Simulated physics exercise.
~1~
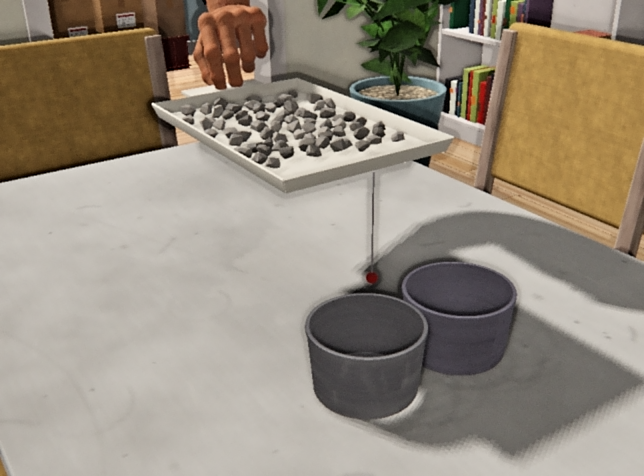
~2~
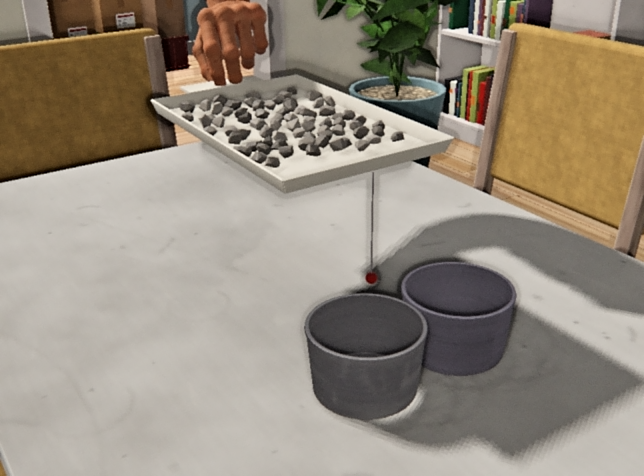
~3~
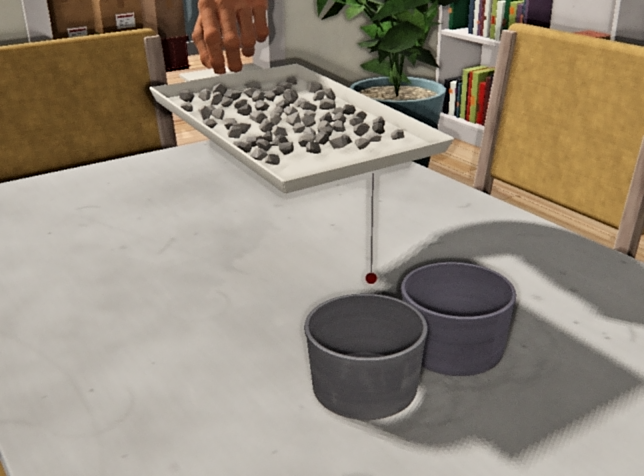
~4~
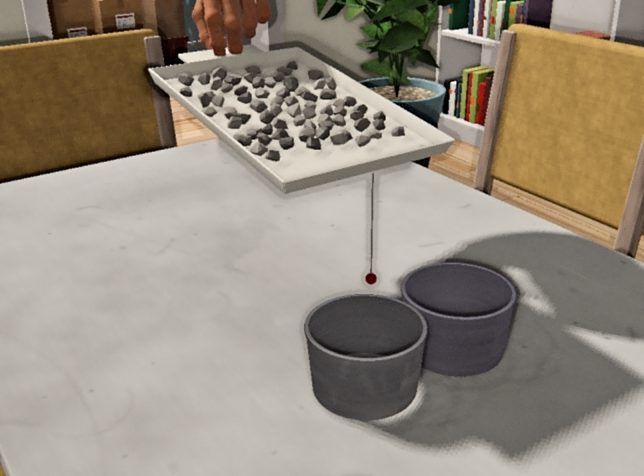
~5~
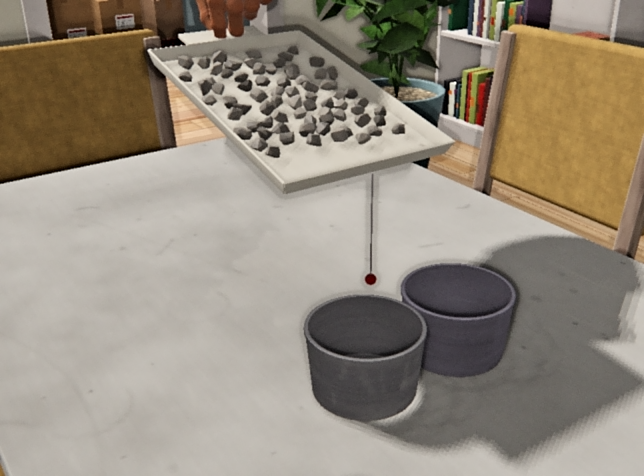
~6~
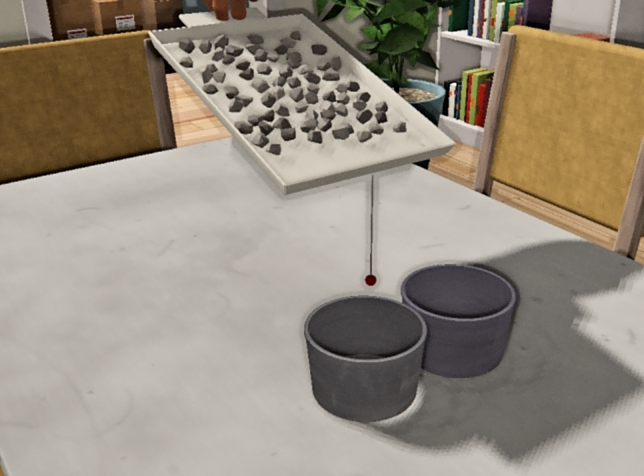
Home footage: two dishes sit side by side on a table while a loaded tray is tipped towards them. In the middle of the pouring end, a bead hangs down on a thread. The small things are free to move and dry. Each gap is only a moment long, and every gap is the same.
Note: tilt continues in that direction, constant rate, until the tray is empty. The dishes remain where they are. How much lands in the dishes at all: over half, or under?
The catch is a majority of the load.
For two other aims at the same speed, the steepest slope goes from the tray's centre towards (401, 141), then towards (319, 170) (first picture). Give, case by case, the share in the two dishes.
I'd expect around 60 in a hundred first and around 50 in a hundred second.
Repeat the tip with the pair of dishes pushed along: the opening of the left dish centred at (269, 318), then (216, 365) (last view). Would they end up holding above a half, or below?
Result - try one, below the halfway mark; try two, below the halfway mark.
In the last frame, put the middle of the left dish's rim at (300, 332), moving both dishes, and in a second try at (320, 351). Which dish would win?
For the first placement, the right-side one; for the second placement, the right-side one.
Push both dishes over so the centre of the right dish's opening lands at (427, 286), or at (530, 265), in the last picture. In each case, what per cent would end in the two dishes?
About 60 per cent, then about 50 per cent.
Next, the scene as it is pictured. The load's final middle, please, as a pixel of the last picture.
Centre at rest: Close to (405, 371).
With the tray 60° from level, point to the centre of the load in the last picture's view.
I'd put the middle of the pieces at roughly (372, 149).
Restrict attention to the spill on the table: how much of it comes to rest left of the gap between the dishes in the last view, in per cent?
Roughly 30 in a hundred.
Soon, tray tipped steeply; nearly all on the tray; a stray few in the right dish; a small part in the air.
A while on, tray tipped right over; about a quarter on the tray; about a quarter in the left dish; about a quarter in the right dish; a small part outside both; a small part in the air.
Towards the end, tray tipped past a quarter turn; about half in the left dish; about a third in the right dish; a small part outside both.
Finally, tray tipped past a quarter turn; about half in the left dish; about a third in the right dish; a small part outside both.
